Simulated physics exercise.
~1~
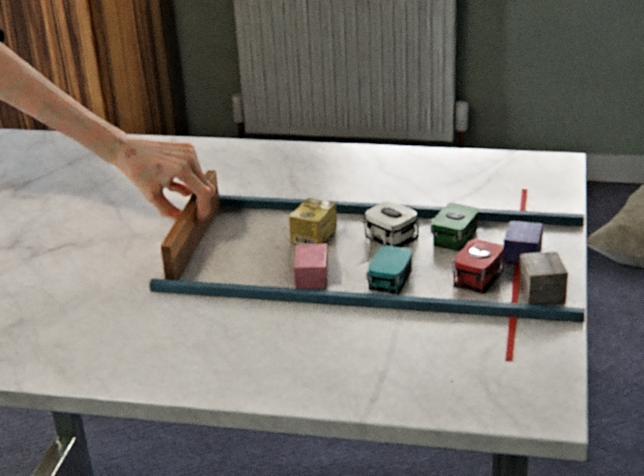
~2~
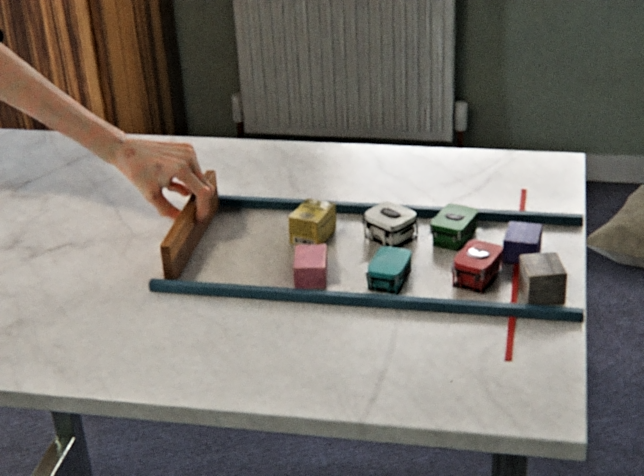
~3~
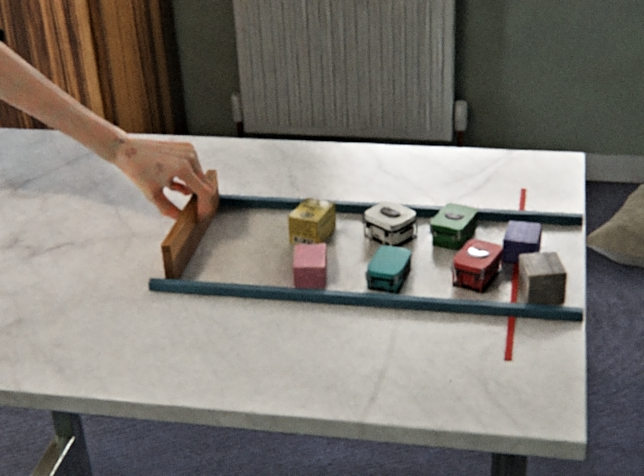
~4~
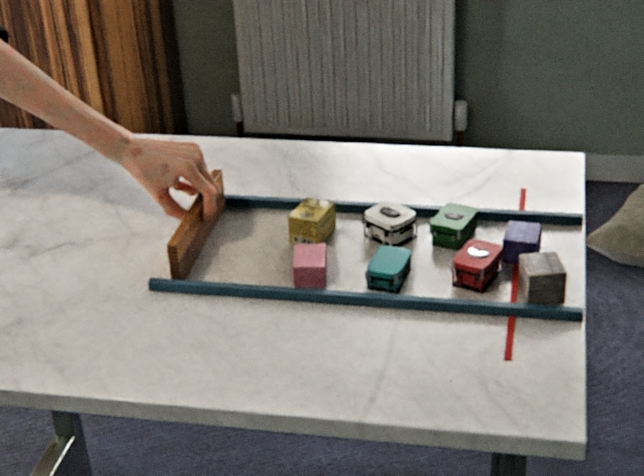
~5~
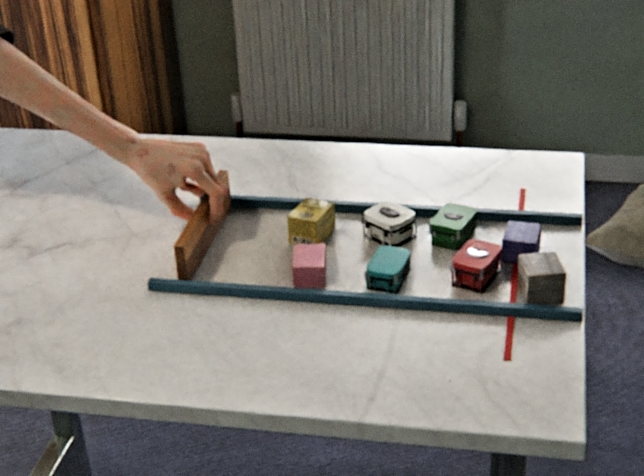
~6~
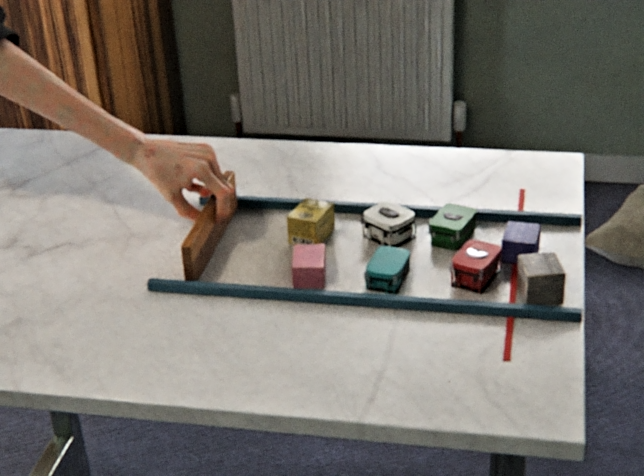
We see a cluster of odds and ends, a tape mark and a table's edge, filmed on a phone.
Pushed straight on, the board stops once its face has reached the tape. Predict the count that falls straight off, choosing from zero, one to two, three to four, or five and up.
Off the edge: Three to four.
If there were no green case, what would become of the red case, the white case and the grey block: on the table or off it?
The red case ends up down, the white case keeps its place and the grey block ends up down.
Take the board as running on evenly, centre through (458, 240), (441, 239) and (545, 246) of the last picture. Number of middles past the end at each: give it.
Going through the three positions, you'd get 0, 0 and 6.
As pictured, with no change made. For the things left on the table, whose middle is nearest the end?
That would be the white case, the foremost.
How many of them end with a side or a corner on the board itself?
2 touch it.
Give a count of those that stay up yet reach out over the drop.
So the number is 1.
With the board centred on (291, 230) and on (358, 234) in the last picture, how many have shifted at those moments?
First 1 and then 5.
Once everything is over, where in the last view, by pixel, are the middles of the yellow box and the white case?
They come to rest around (535, 235) and (575, 229).
A little later, none off yet; grey block at rest near (541, 279); blue block at rest near (521, 243); red case at rest near (476, 266).
Next, none off yet; grey block shifted about its own width near (586, 286); blue block shifted about its own width near (583, 252); red case shifted about its own width near (549, 268).
When it is over, the number that fall off is three or four; down, green case, red case, blue block and grey block.
